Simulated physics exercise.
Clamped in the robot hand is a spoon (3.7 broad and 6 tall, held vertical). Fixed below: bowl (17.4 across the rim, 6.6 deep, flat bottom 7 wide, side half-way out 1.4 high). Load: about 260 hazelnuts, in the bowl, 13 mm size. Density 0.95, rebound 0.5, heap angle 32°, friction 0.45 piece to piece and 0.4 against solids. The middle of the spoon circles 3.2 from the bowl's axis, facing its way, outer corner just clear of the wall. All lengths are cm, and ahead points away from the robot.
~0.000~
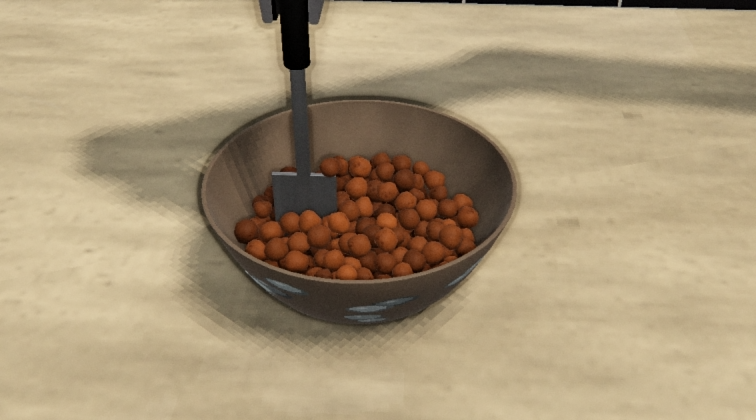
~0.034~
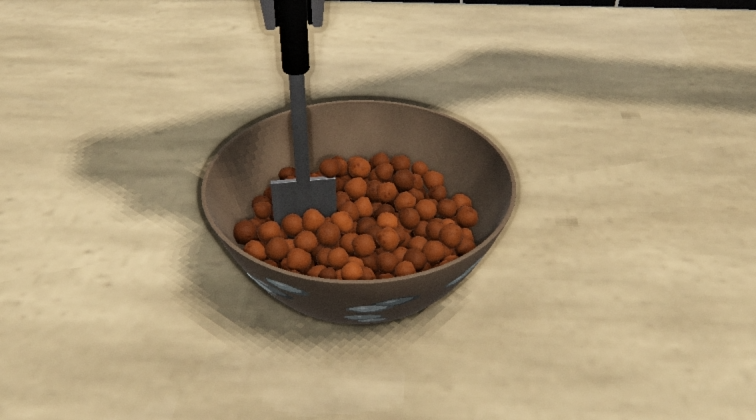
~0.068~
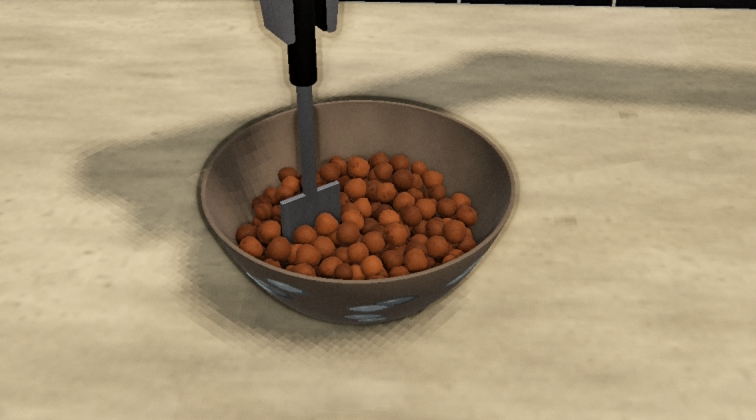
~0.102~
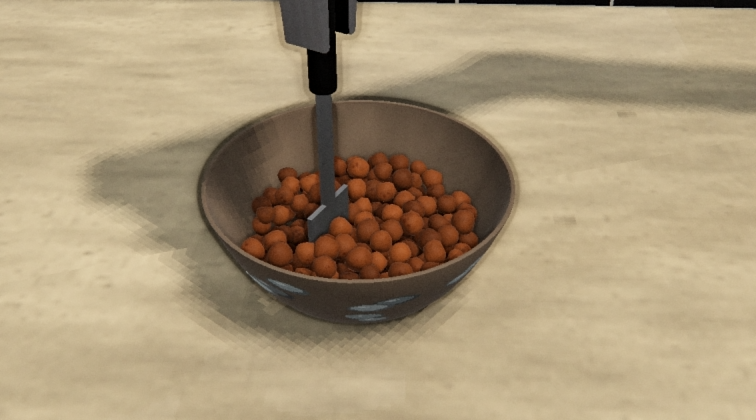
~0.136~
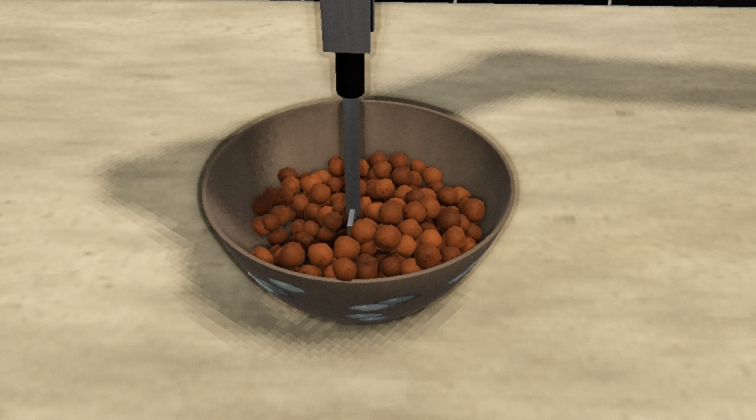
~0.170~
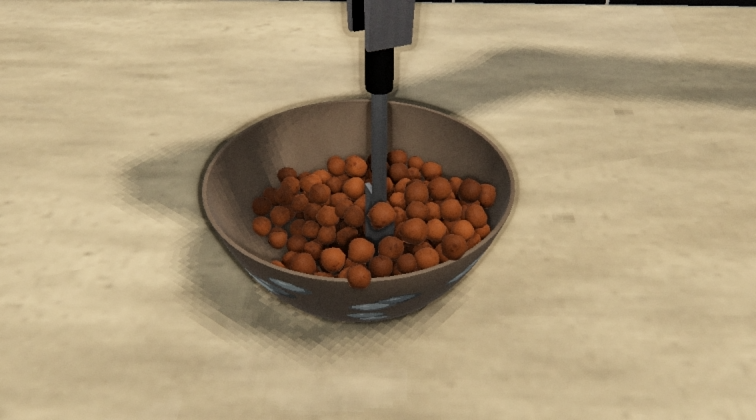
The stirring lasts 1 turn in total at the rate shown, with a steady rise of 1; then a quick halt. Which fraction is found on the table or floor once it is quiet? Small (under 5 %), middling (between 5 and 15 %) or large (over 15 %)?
A middling share, between 5 and 15 %, ends on the table or floor.
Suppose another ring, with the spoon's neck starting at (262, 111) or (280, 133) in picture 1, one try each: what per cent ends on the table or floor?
About 10 and 20 per cent.
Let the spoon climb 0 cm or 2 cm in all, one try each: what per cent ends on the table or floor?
About 10 and 10 per cent.
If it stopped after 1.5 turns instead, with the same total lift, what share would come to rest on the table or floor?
In that case some 10 per cent.
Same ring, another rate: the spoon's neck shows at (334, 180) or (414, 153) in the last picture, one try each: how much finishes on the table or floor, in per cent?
About 0 and 25 per cent.
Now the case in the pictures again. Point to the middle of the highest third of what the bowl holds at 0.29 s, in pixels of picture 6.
Near (429, 157).
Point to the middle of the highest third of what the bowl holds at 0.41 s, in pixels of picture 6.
Around (298, 164).
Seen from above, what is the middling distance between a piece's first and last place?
About 6 cm.
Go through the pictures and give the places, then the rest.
Spoon neck at (302, 152), 0° round; upper third of the load around (360, 215), from x 245 to 470, top at y 165; 255 in the bowl, in the first frame.
Spoon neck at (302, 157), 11° round; upper third of the load around (357, 222), from x 245 to 470, top at y 165, in the second frame.
Spoon neck at (309, 170), 36° round; upper third of the load around (357, 233), from x 250 to 465, top at y 165, in the third frame.
Spoon neck at (327, 179), 62° round; upper third of the load around (369, 240), from x 255 to 465, top at y 165, in the fourth frame.
Spoon neck at (353, 182), 88° round; upper third of the load around (390, 238), from x 260 to 475, top at y 160, in the fifth frame.
Spoon neck at (379, 178), 113° round; upper third of the load around (417, 227), from x 260 to 485, top at y 160; 254 in the bowl, 1 in flight or on the tool, in the sixth frame.
By 0.29 s, 206° round, highest piece 9 above the table; 247 in the bowl, 2 on the table or floor, 6 in flight or on the tool.
By 0.41 s, 299° round, highest piece 9 above the table; 234 in the bowl, 11 on the table or floor, 10 in flight or on the tool.
By 0.68 s, 0° round, highest piece 6 above the table; 230 in the bowl, 25 on the table or floor.
By 1.38 s, 0° round, highest piece 6 above the table; 230 in the bowl, 25 on the table or floor.
Final count, 230 in the bowl, 25 on the table or floor. That is 10 % on the table or floor.
